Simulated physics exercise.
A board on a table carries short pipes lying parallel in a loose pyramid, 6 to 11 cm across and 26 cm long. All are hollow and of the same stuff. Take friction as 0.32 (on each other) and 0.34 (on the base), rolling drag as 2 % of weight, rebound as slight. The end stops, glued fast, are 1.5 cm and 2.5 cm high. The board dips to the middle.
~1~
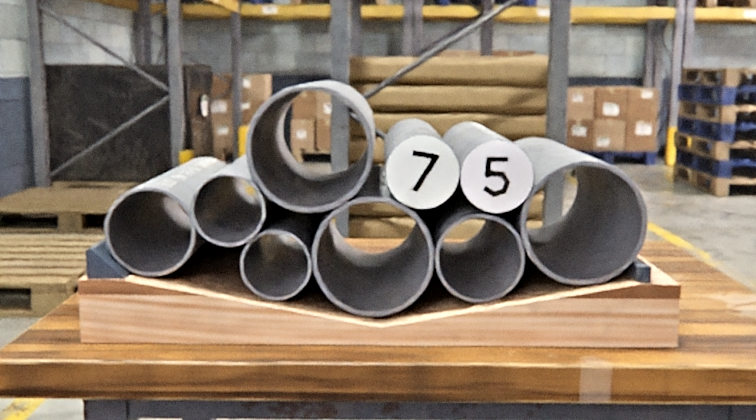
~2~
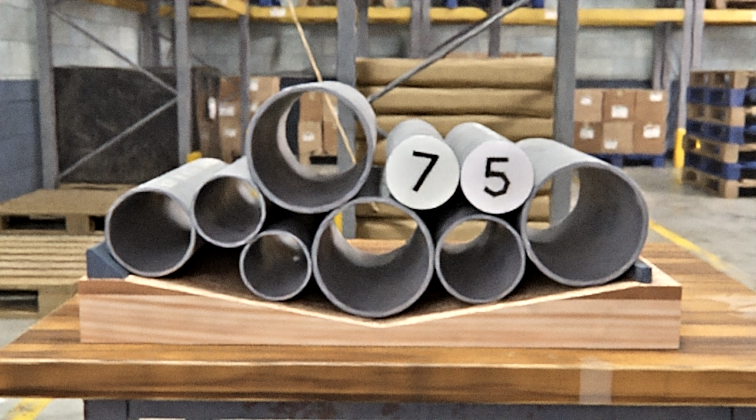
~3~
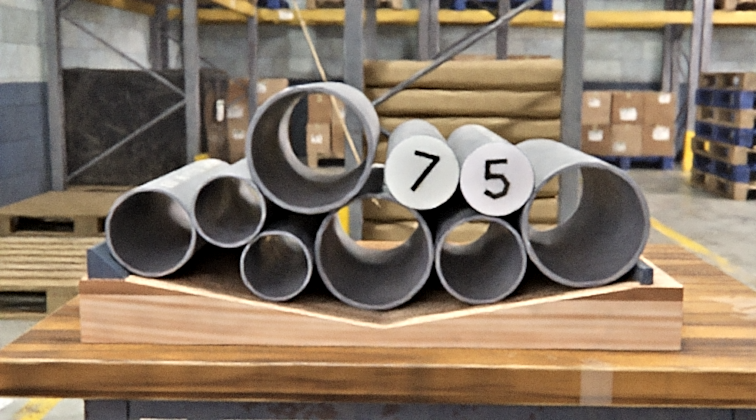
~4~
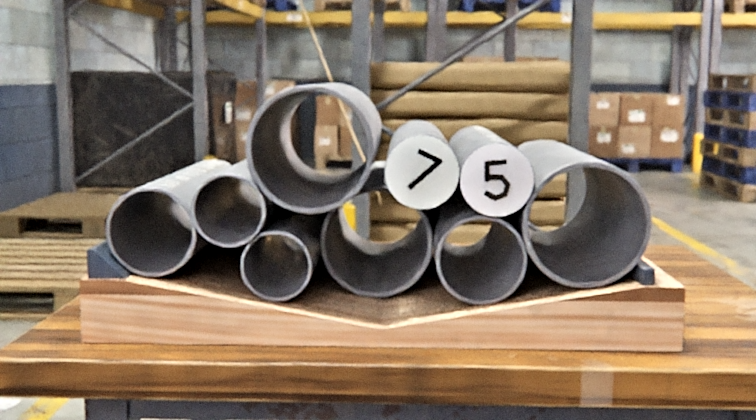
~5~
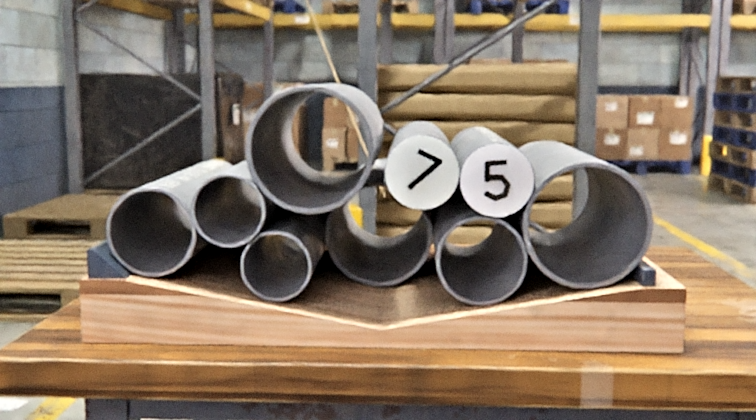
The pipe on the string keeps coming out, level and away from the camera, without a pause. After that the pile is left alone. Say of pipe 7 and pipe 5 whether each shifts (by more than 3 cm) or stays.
No. 7 shifts, no. 5 shifts.
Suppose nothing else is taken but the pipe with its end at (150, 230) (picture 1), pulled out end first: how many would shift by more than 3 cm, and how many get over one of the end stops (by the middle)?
Then 1 and 0.
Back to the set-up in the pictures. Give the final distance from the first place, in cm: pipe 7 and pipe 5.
Pipe 7: 7, pipe 5: 5.
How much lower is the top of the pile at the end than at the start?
Some 1 cm lower.
Then, 0.26 s past the final picture, 0 now displaced over 3 cm; no. 7 2.9 cm down; no. 5 in place.
Then, 0.42 s past the final picture, 0 now displaced over 3 cm; no. 7 2.3 cm down; no. 5 in place.
Then, 0.52 s past the final picture, 1 now displaced over 3 cm; no. 7 2.4 cm down; no. 5 in place.
Then, 0.83 s past the final picture, 6 now displaced over 3 cm; no. 7 4.2 cm left and 3.9 cm down; no. 5 3.6 cm left and 0.9 cm down.
At rest 1.2 s after the last picture, 6 moved over 3 cm; not one over the end stops; no. 7 6 cm left and 4.1 cm down; no. 5 5 cm left and 1.2 cm down; top of the pile 21 cm high, from 22 cm.
